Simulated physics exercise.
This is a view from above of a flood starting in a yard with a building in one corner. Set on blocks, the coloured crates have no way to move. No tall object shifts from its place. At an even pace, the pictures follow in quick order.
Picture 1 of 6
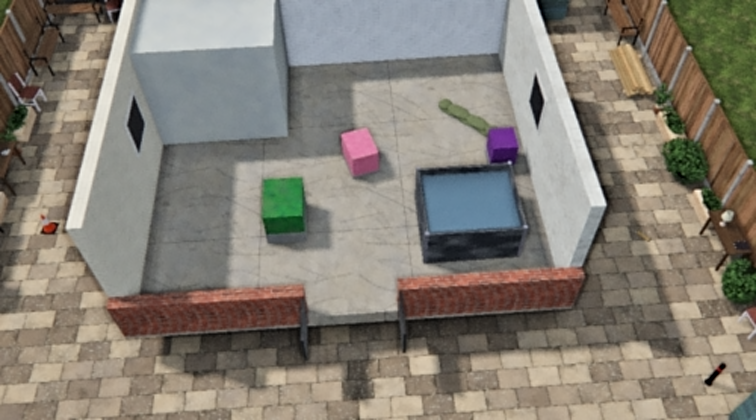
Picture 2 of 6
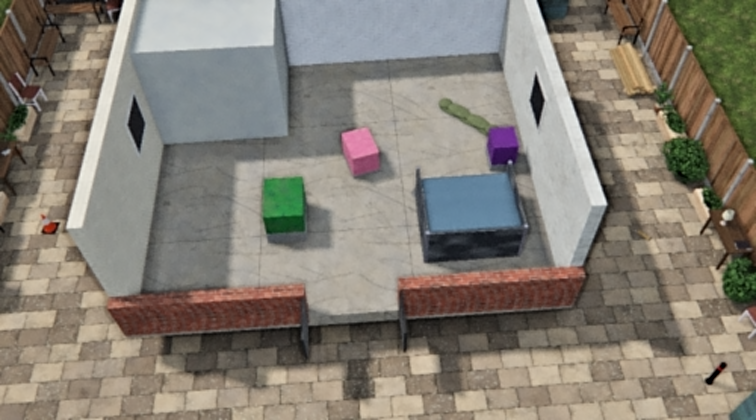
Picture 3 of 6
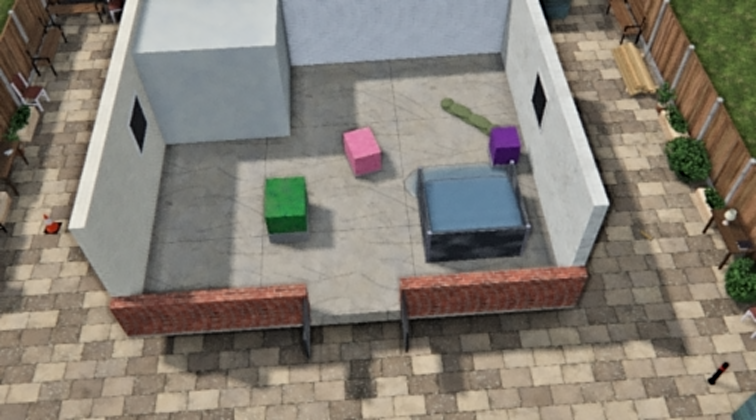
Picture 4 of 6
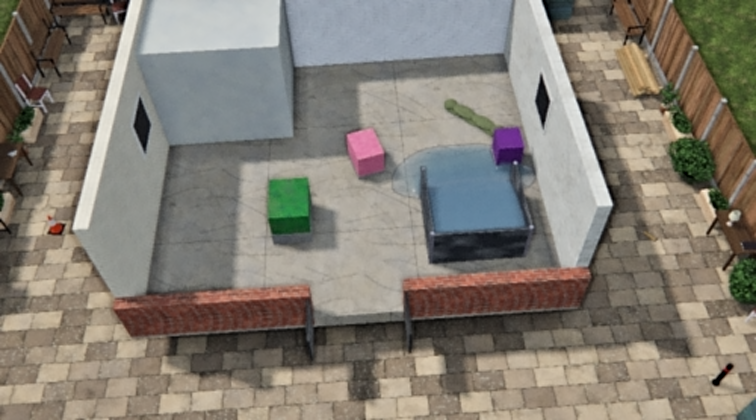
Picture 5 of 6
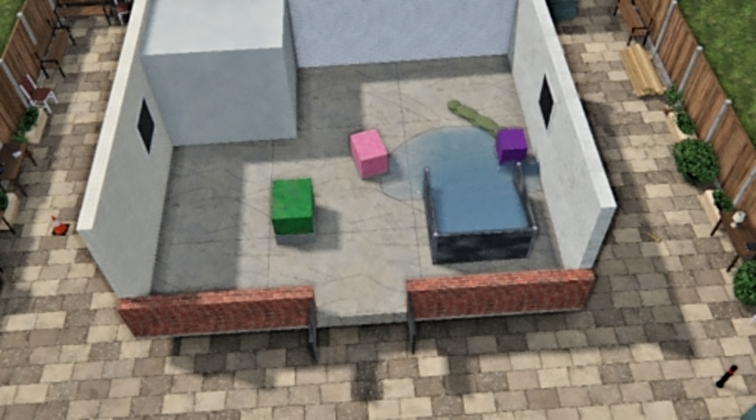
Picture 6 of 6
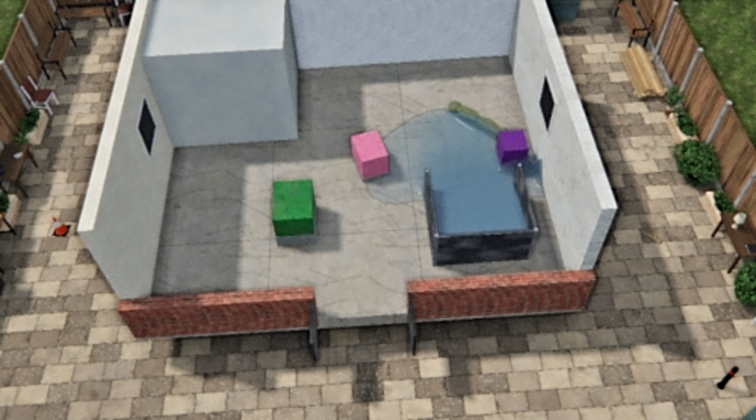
Water spreads across the grey floor of a walled yard, seen from above, with a pale block-like building in the back left corner and low brick walls in front. A green crate sits left of centre, a pink one near the middle and a purple one at right, behind an open dark-framed tank. The tank's water lies still, then pours from its far side and fans steadily outward, while the view drifts very slightly.
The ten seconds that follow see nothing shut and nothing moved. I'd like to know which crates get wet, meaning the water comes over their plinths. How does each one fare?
The purple crate does get wet. The pink crate does get wet. The green crate does not get wet.
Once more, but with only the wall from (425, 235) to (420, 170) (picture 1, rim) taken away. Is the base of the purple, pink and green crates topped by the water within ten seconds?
Well, purple stays clear and pink is doused, but green is doused.
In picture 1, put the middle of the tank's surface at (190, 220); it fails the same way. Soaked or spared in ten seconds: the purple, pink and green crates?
I'd say the purple one is unharmed, the pink one is overrun and the green one is unharmed.
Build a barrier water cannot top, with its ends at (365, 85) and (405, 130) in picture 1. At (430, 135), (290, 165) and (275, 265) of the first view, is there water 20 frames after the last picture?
As listed: Under water, clear, not flooded.
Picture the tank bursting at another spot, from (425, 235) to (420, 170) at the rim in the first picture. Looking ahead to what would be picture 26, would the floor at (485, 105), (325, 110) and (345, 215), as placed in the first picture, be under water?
So it's nothing at the first, liquid at the second and liquid at the third.
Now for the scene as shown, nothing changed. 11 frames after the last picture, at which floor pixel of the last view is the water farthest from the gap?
The wet point farthest out is around (301, 74).
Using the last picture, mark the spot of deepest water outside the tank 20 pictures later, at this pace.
That would be (301, 88).
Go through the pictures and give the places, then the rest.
The first picture shows still water in the open tank at (469, 200).
In the second picture, the front is at a hidden place, out from the gap on the open tank's far side.
In the third picture, water pours out on the open tank's far side and has run to a hidden place.
In the fourth picture, the front is at (530, 169), out from the gap on the open tank's far side.
In the fifth picture, water pours out on the open tank's far side and has run to (428, 133).
In the sixth picture, water pours out on the open tank's far side and has run to (438, 111).
A moment on, water covers 35 % of the floor; the purple crate water round its plinth, the pink crate water round its plinth, the green crate not reached.
Next, water covers 45 % of the floor; the purple crate water round its plinth, the pink crate water round its plinth, the green crate water round its plinth.
Then, water covers 50 % of the floor; the purple crate water round its plinth, the pink crate water round its plinth, the green crate water round its plinth.
Later, water covers 75 % of the floor; the purple crate water round its plinth, the pink crate water round its plinth, the green crate water round its plinth.
In the end, water covers 90 % of the floor; the purple crate was topped, the pink crate was topped, the green crate stayed above the water.
